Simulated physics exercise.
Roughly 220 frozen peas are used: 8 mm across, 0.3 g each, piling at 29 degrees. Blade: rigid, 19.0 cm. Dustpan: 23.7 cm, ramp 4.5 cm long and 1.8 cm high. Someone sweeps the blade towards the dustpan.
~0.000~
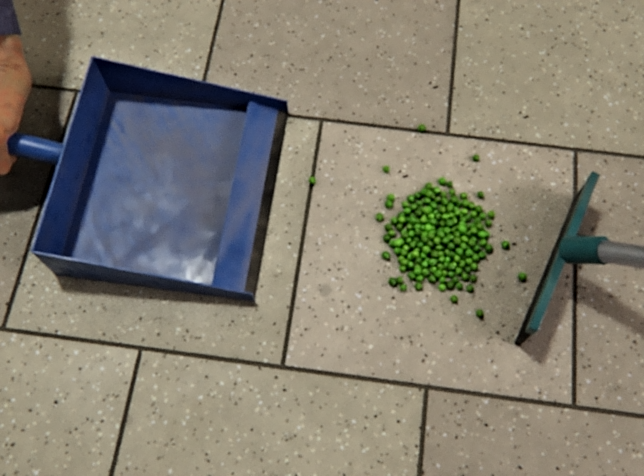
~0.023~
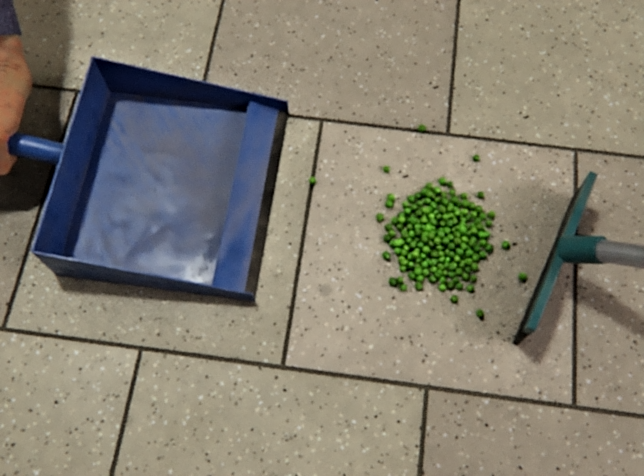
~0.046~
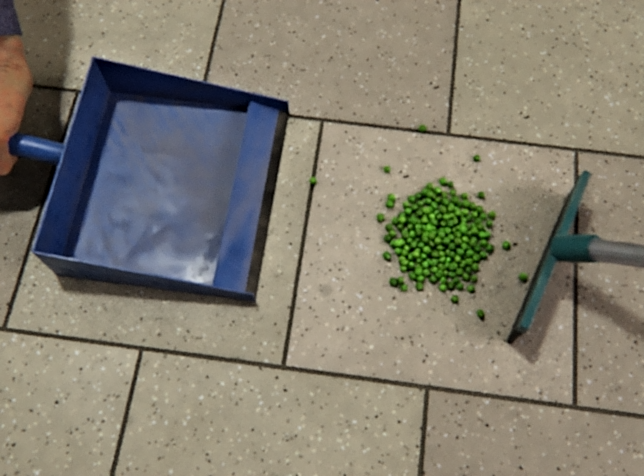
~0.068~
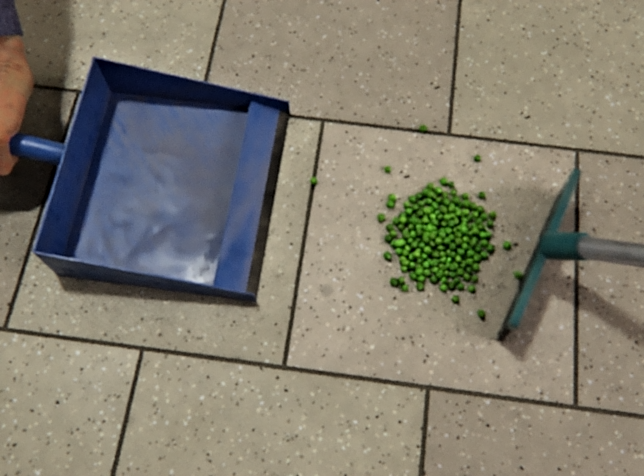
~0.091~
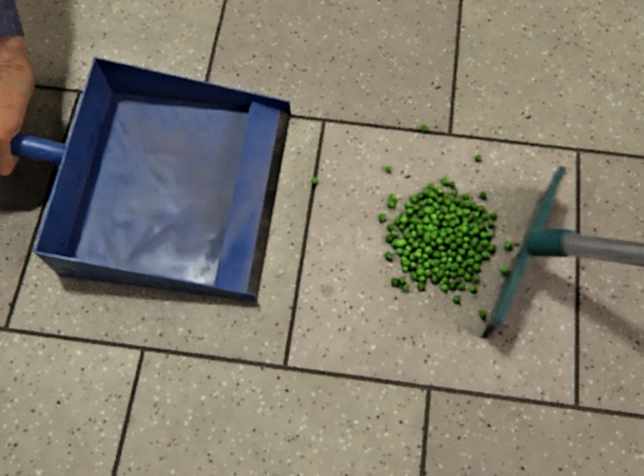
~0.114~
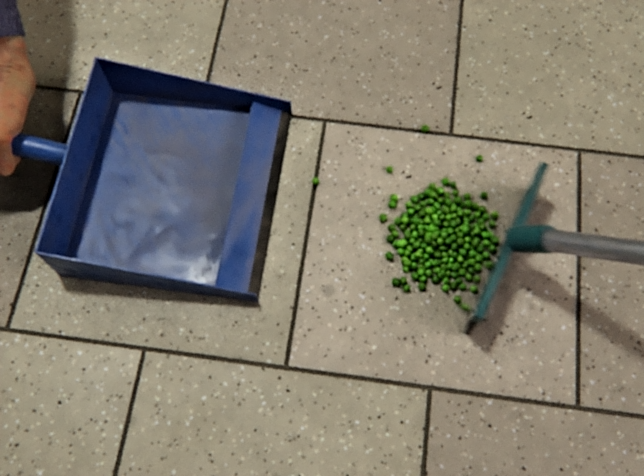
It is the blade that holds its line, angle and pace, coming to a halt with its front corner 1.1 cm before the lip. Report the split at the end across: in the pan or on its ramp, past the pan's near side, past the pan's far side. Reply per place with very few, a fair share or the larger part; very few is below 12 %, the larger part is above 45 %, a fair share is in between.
In the pan or on its ramp: A fair share; past the pan's near side: Very few; past the pan's far side: A fair share.
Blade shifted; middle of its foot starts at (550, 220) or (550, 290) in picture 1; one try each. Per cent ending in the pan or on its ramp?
The two tries give some 30 % and some 25 %.
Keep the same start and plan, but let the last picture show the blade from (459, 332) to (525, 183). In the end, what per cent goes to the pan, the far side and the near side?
Split: Pan = 30, far = 15, near = 5.
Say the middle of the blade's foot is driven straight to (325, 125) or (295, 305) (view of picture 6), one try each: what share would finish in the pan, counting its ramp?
Some 25 and 10 per cent.
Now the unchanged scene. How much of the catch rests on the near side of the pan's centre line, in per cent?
Some 50 per cent.
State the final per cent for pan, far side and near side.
Final shares - pan: 35%, near side: 0%, far side: 20%.
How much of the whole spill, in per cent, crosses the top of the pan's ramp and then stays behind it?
About 5 %.
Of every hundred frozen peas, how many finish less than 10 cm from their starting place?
Roughly 0 in a hundred.
After 0.24 s, middle of the blade 14 cm from the lip; 0 % over the lip, far side 0 %, near side 0 %.
After 0.33 s, middle of the blade 7 cm from the lip; 0 % over the lip, far side 5 %, near side 0 %.
After 0.55 s, middle of the blade 4 cm from the lip; 40 % over the lip, far side 15 %, near side 0 %.
At rest (1.4 s), pan 35 %, near side 0 %, far side 20 %, in front of the lip or behind the blade 45 %.
